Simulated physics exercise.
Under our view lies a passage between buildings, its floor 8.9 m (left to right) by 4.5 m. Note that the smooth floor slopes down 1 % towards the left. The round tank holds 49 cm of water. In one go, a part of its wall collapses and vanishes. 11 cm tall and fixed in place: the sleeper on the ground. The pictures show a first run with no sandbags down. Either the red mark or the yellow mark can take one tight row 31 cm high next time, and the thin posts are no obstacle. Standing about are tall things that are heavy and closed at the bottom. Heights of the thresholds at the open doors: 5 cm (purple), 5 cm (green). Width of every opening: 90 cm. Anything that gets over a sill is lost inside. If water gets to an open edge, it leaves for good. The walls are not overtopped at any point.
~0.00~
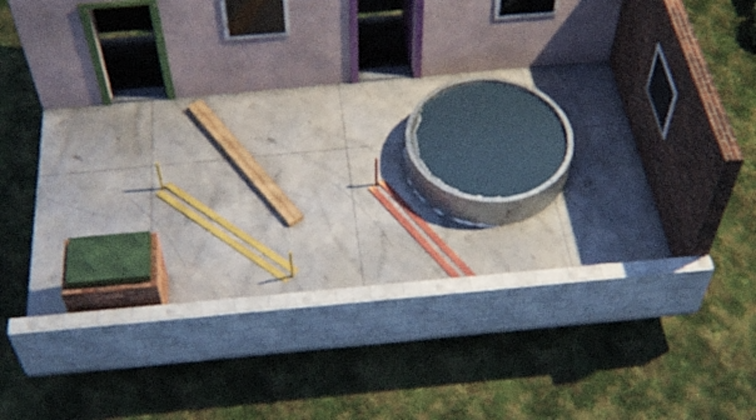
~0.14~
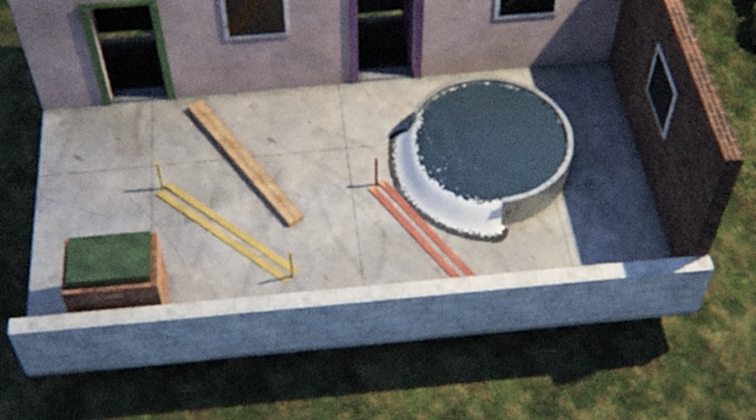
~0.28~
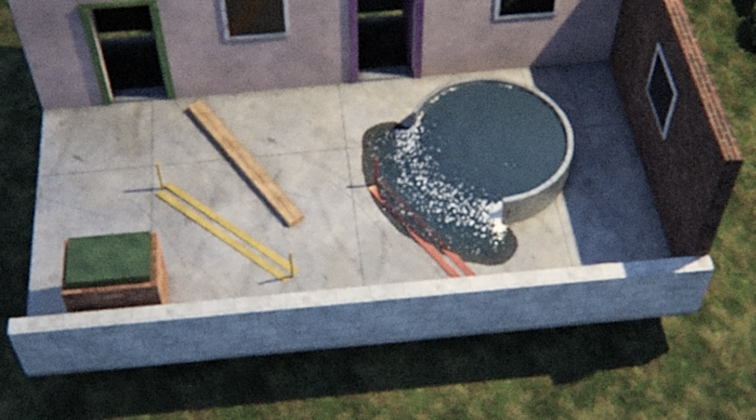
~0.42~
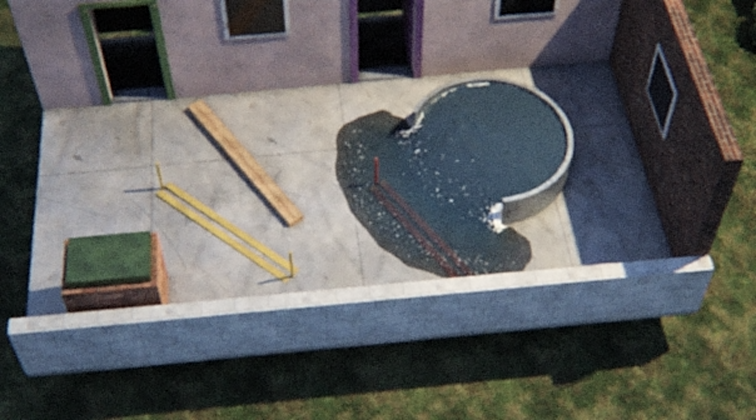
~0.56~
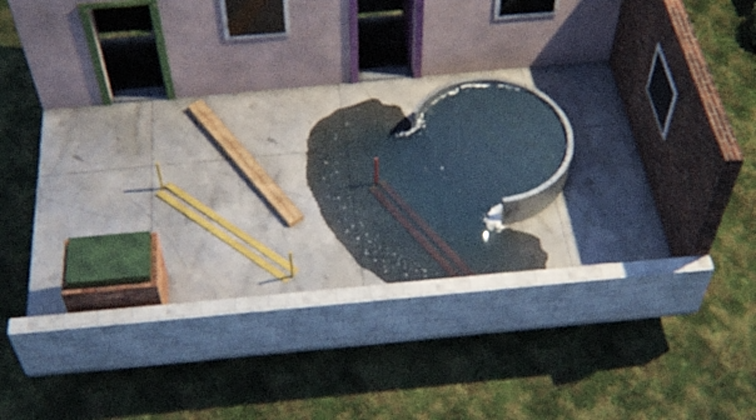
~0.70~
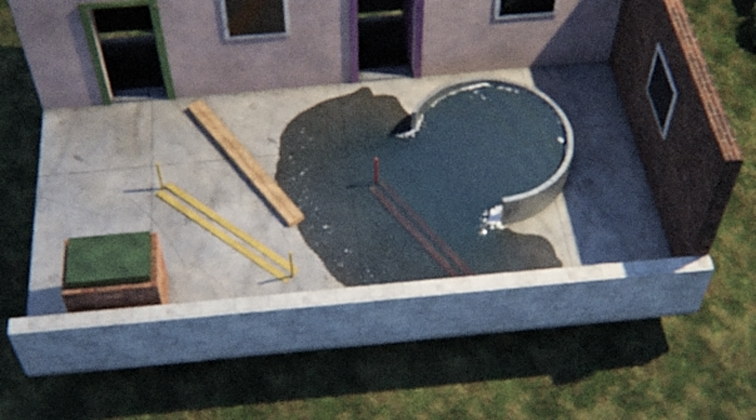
A round tank of dark water stands on the right of a pale concrete yard, seen from high above between a pinkish building with green-framed and purple-framed doorways and a low front wall. A wooden beam, yellow and red rails and a green-topped brick block lie to its left. The tank's front-left wall vanishes, and water pours out with white froth, spreading leftward over the red rails to the beam's near end, while the camera stays still.
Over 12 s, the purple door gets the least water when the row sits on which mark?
When it sits on the yellow mark.
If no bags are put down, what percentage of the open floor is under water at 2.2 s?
Roughly 55 per cent.
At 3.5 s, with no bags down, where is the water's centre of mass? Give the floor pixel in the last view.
The water's centre sits near (318, 221).
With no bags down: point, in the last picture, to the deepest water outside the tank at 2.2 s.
(174, 313).
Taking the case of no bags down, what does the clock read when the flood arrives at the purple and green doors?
Purple door 1.3 seconds, green door 2.2 seconds.
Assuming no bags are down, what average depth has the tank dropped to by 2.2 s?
17 centimetres.
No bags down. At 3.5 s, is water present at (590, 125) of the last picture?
It is still dry.
After 1.4 s water covers 40 % of the floor and is deepest (22 cm) near (282, 192) in the run without bags; in at the purple door, 0 L with no bags, 0 L with the row on red, 0 L on yellow.
After 2.2 s water covers 55 % of the floor and is deepest (36 cm) near (174, 313) in the run without bags; in at the purple door, 0 L with no bags, 0 L with the row on red, 0 L on yellow.
After 3.5 s water covers 70 % of the floor and is deepest (30 cm) near (174, 324) in the run without bags; in at the purple door, 0 L with no bags, 2 L with the row on red, 0 L on yellow.
After 7.0 s water covers 85 % of the floor and is deepest (12 cm) near (105, 112) in the run without bags; in at the purple door, 0 L with no bags, 11 L with the row on red, 0 L on yellow.
After 12.0 s water covers 85 % of the floor and is deepest (6 cm) near (174, 302) in the run without bags; in at the purple door, 0 L with no bags, 54 L with the row on red, 0 L on yellow.
